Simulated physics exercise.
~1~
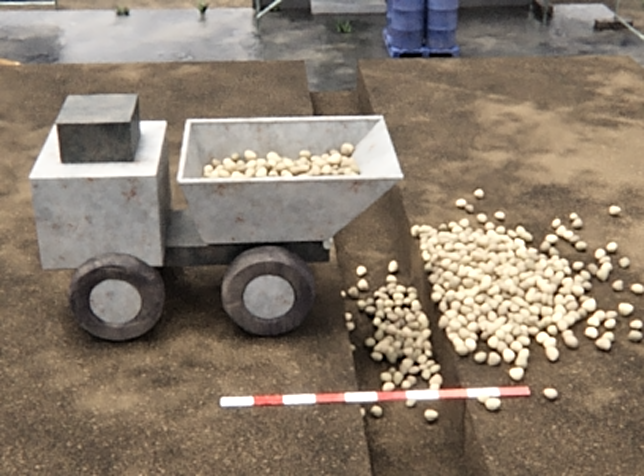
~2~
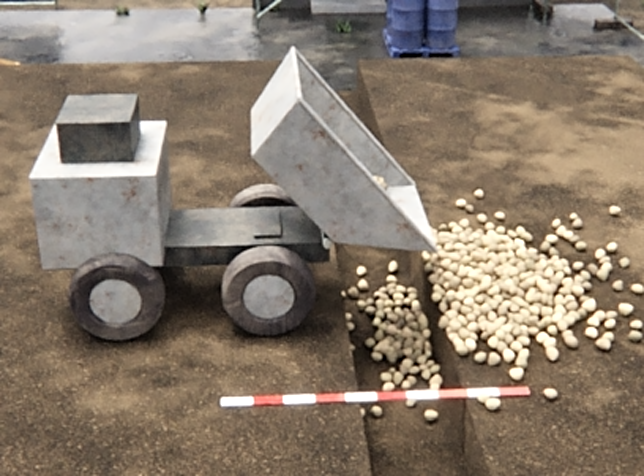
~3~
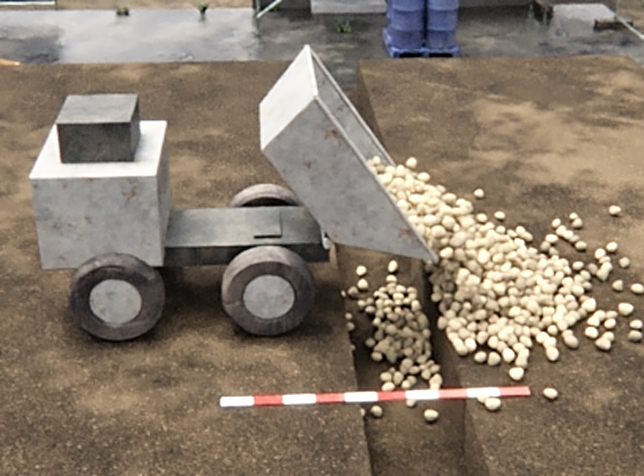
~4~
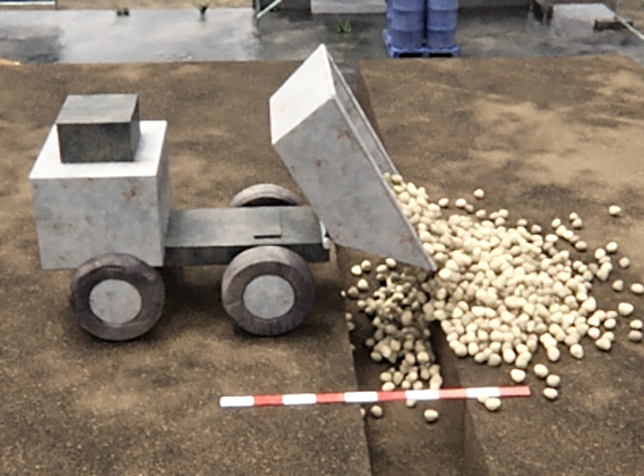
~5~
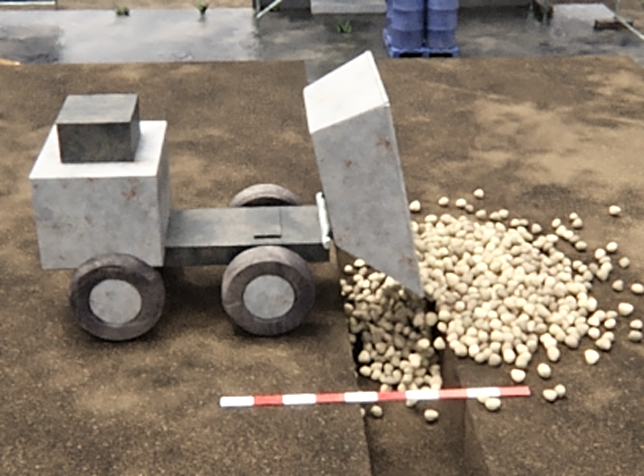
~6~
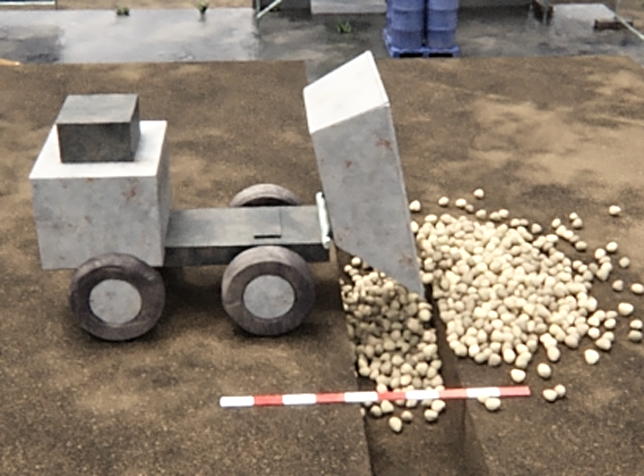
The grey dumper's body tips up steeply, spilling pale stones into and beyond the trench.
